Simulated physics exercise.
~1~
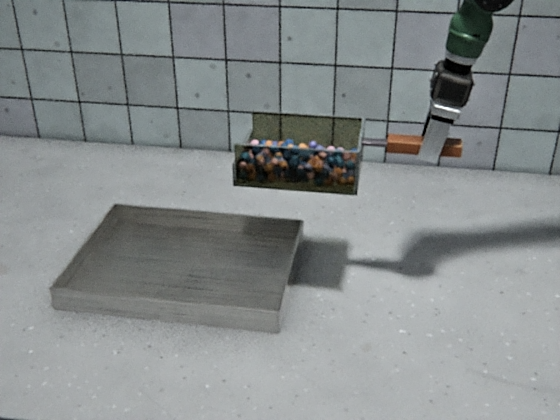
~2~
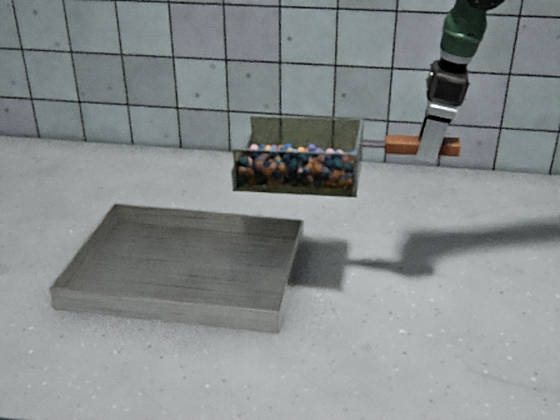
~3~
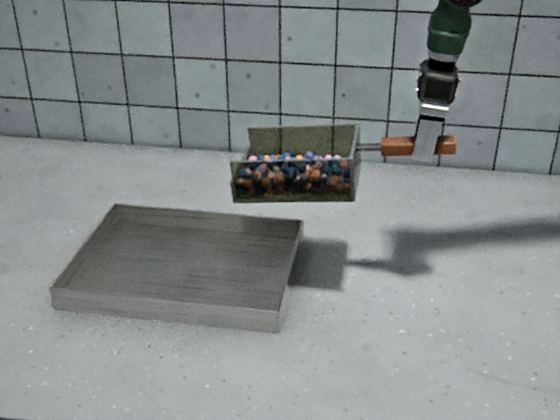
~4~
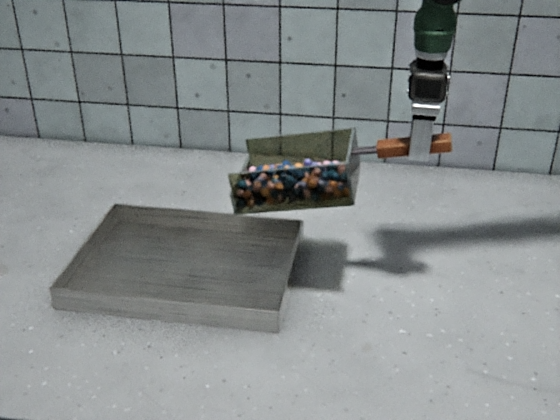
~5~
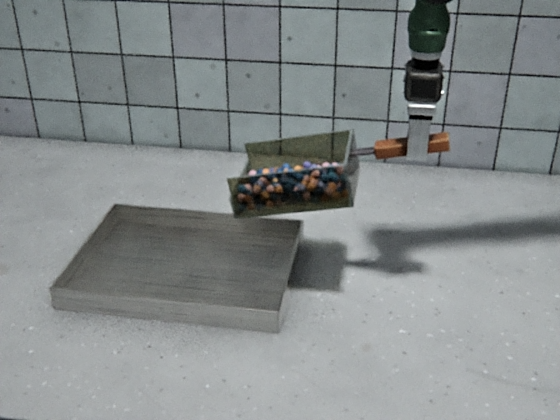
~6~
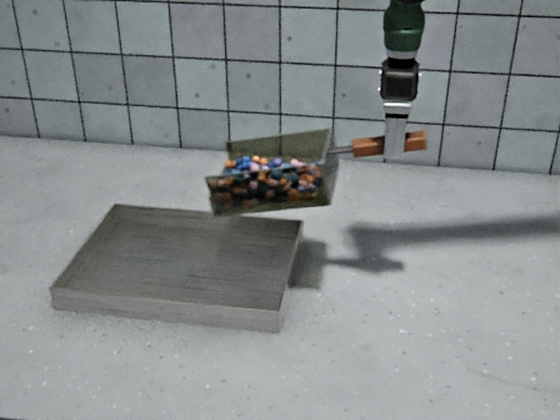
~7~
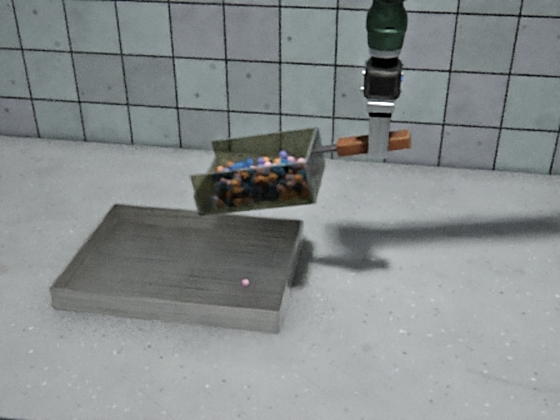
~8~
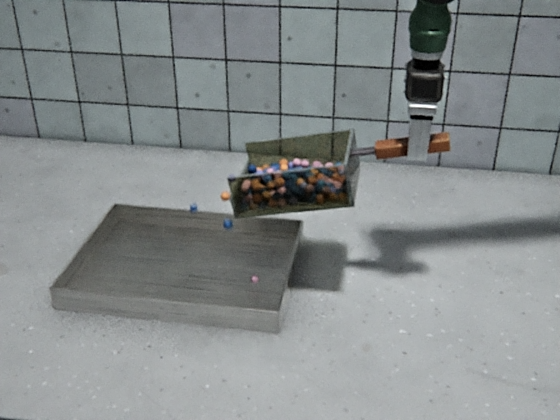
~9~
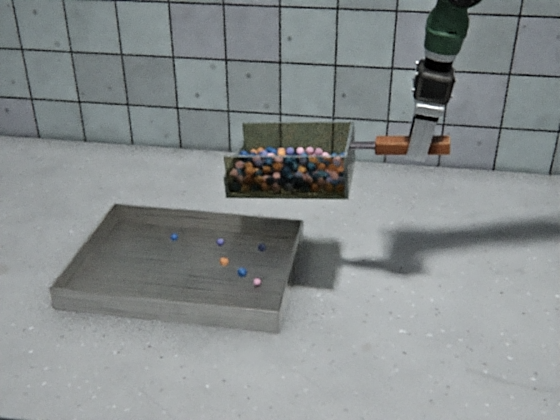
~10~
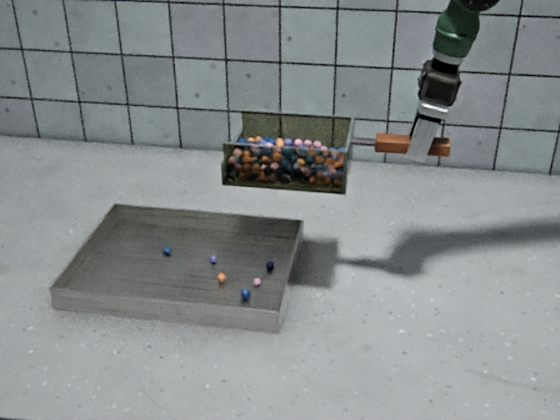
Box of colourful round sweets held by a robot gripper tilting and jerking over a metal tray, spilling six, then levelling.
